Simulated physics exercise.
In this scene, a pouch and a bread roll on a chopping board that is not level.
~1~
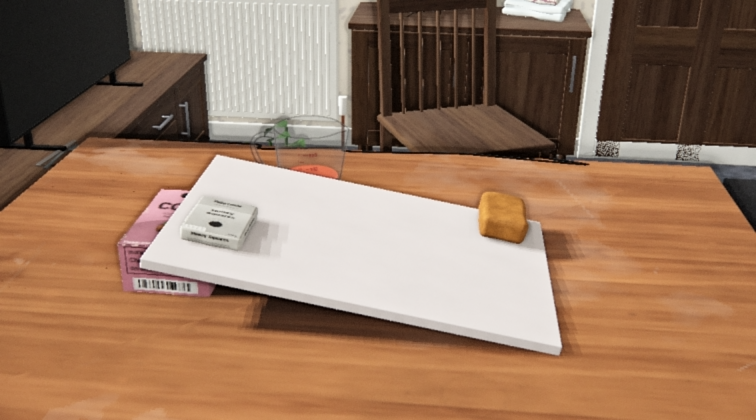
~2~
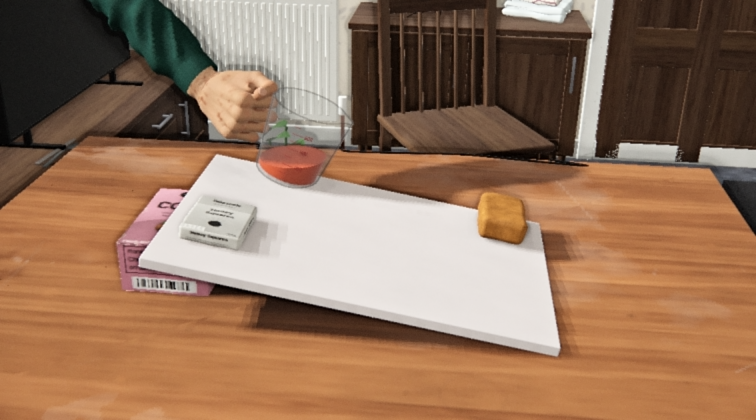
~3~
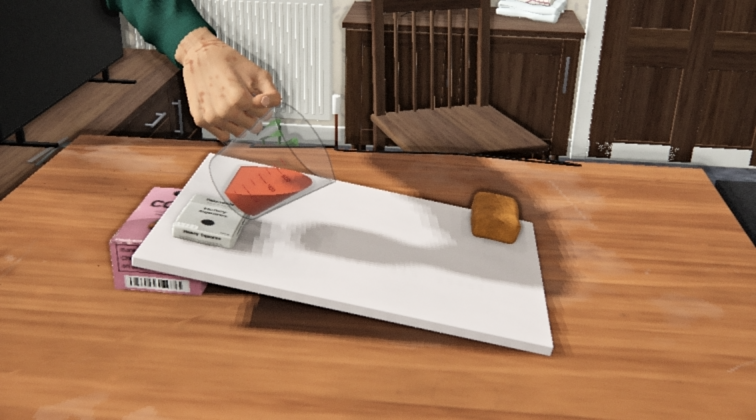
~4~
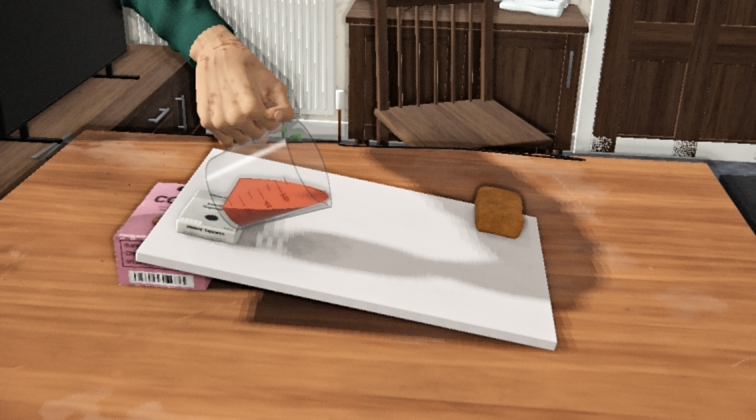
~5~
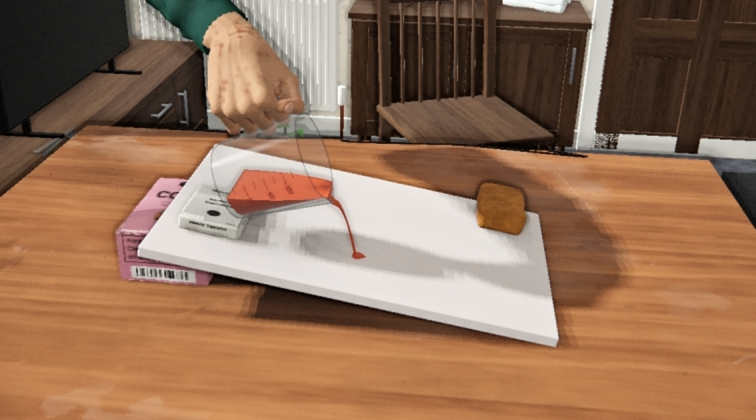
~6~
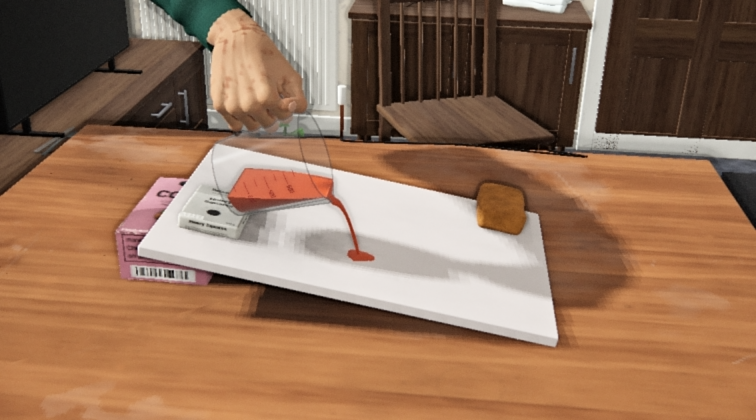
On a wooden table, a hand lifts a measuring jug of red liquid over a tilted white board holding a small packet and a bread roll, then tips it, and a thin stream lands on the board.
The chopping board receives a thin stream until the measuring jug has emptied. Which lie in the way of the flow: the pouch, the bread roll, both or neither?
Pouch: Out of the way, bread roll: Out of the way.
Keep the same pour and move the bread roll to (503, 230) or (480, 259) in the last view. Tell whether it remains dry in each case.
It stays out of reach in the first try and gets caught by the spill in the second.
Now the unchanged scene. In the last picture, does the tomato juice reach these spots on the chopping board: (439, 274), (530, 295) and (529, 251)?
Point 1 met by the spill; point 2 met by the spill; point 3 avoided.
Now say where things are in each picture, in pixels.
The chopping board slopes down to the right; measuring jug (309, 158) about a quarter full; pouch (220, 222); bread roll (503, 217), in the first picture.
Measuring jug about a quarter full, surface at (292, 157); pouch (219, 222), in the second picture.
Measuring jug (271, 163) tipped 50° with all of its load; bread roll (495, 217), in the third picture.
The chopping board slopes down to the right; measuring jug (269, 177) tipped 65° with all of its load; pouch (216, 216), in the fourth picture.
The first of it lands; measuring jug (274, 168) tipped 70° with all of its load; bread roll (501, 209), in the fifth picture.
The first of it lands; measuring jug (275, 166) tipped 70° with nearly all of its load; pouch (218, 211); bread roll (501, 209), in the sixth picture.
Soon after, it runs down to the right; the pouch is dry; the bread roll is dry.
Later, it runs down to the right and off the end; the pouch is dry; the bread roll is dry.
In the end, it runs down to the right and off the end; the pouch is dry; the bread roll is dry.
